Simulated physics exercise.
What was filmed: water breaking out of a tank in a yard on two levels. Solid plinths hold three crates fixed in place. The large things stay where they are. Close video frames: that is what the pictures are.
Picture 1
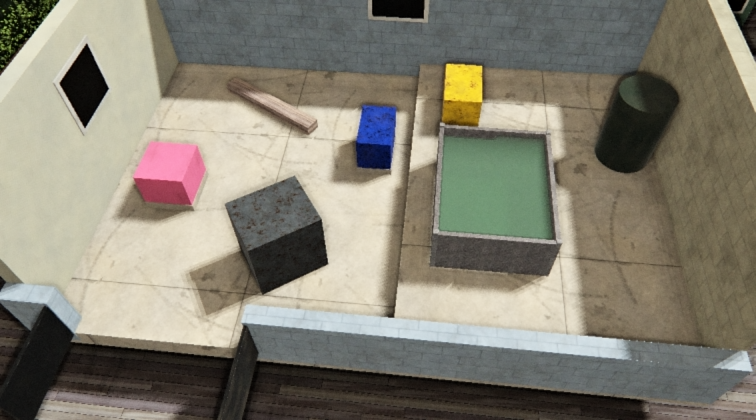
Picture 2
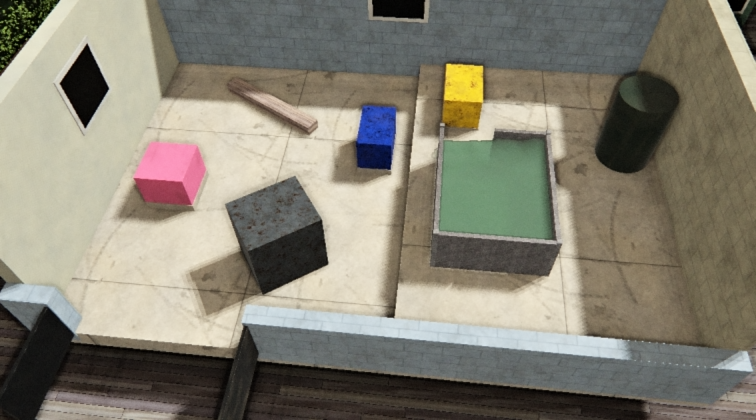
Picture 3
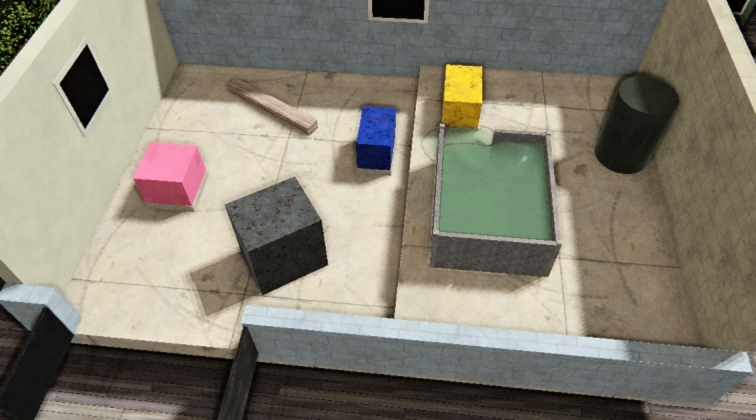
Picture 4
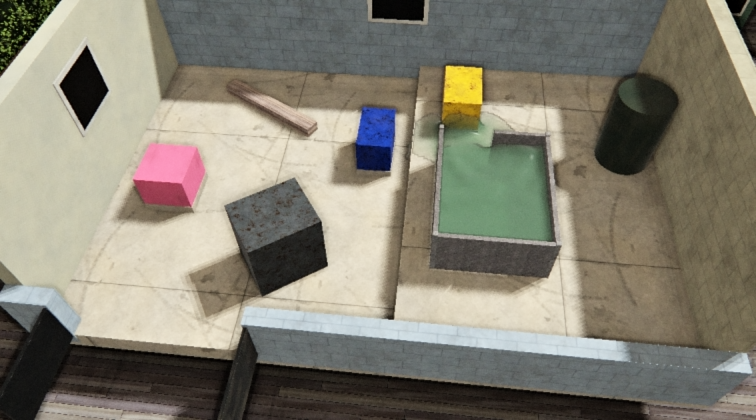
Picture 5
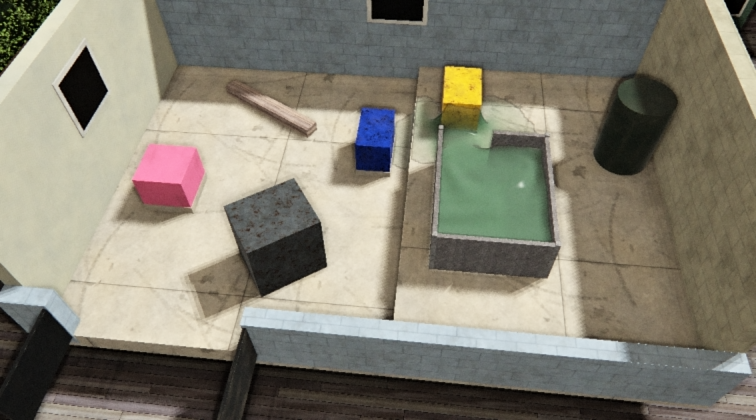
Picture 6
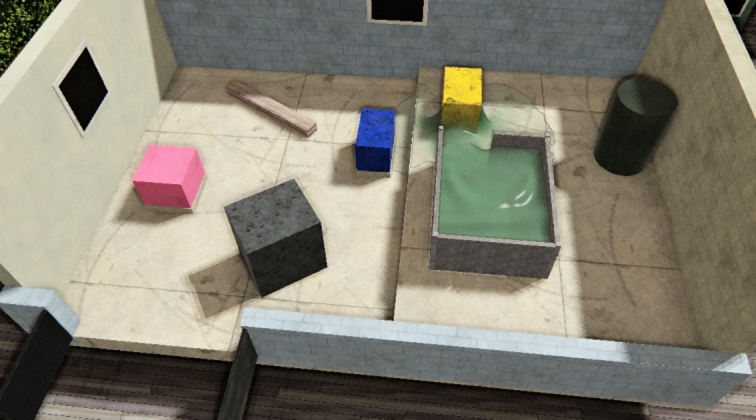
A gray tank of green water stood still in a walled yard among colored blocks, then its far side opened and water poured out, spreading across the floor around the yellow block.
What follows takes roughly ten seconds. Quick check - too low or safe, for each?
Blue crate too low; pink crate safe; yellow crate too low.
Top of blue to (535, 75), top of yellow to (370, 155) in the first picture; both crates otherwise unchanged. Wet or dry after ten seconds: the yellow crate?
One by one: Yellow gets wet.
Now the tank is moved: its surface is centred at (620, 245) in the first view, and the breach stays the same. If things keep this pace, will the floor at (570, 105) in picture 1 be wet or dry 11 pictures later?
Submerged.
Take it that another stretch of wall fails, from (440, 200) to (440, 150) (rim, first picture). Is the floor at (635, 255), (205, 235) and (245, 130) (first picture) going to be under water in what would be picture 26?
Well, the first one's left untouched, the second's sodden, and the third's sodden.
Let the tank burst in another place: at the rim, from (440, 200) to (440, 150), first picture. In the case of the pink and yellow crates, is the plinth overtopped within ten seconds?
First the pink: It gets reached; then the yellow: It is never reached.
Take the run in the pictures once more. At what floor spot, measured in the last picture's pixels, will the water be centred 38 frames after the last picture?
(419, 156).
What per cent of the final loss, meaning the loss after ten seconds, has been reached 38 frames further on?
About 5 per cent.
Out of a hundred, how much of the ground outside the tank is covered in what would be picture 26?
That's roughly 45 per cent.
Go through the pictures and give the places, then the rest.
The water tank at (495, 183) is whole and still, in the first picture.
The front is at a hidden place, out from the gap on the water tank's far side, in the second picture.
The front is at a hidden place, out from the gap on the water tank's far side, in the third picture.
The front is at (489, 116), out from the gap on the water tank's far side, in the fourth picture.
The front is at (417, 100), out from the gap on the water tank's far side, in the fifth picture.
Water pours out on the water tank's far side and has run to (414, 99), in the sixth picture.
A moment on, water covers 20 % of the floor; the blue crate water round its plinth, the pink crate not reached, the yellow crate water round its plinth.
Next, water covers 35 % of the floor; the blue crate water round its plinth, the pink crate not reached, the yellow crate water round its plinth.
Then, water covers 45 % of the floor; the blue crate water round its plinth, the pink crate not reached, the yellow crate water round its plinth.
Later, water covers 70 % of the floor; the blue crate water round its plinth, the pink crate water round its plinth, the yellow crate water round its plinth.
In the end, water covers 90 % of the floor; the blue crate was topped, the pink crate stayed above the water, the yellow crate was topped.
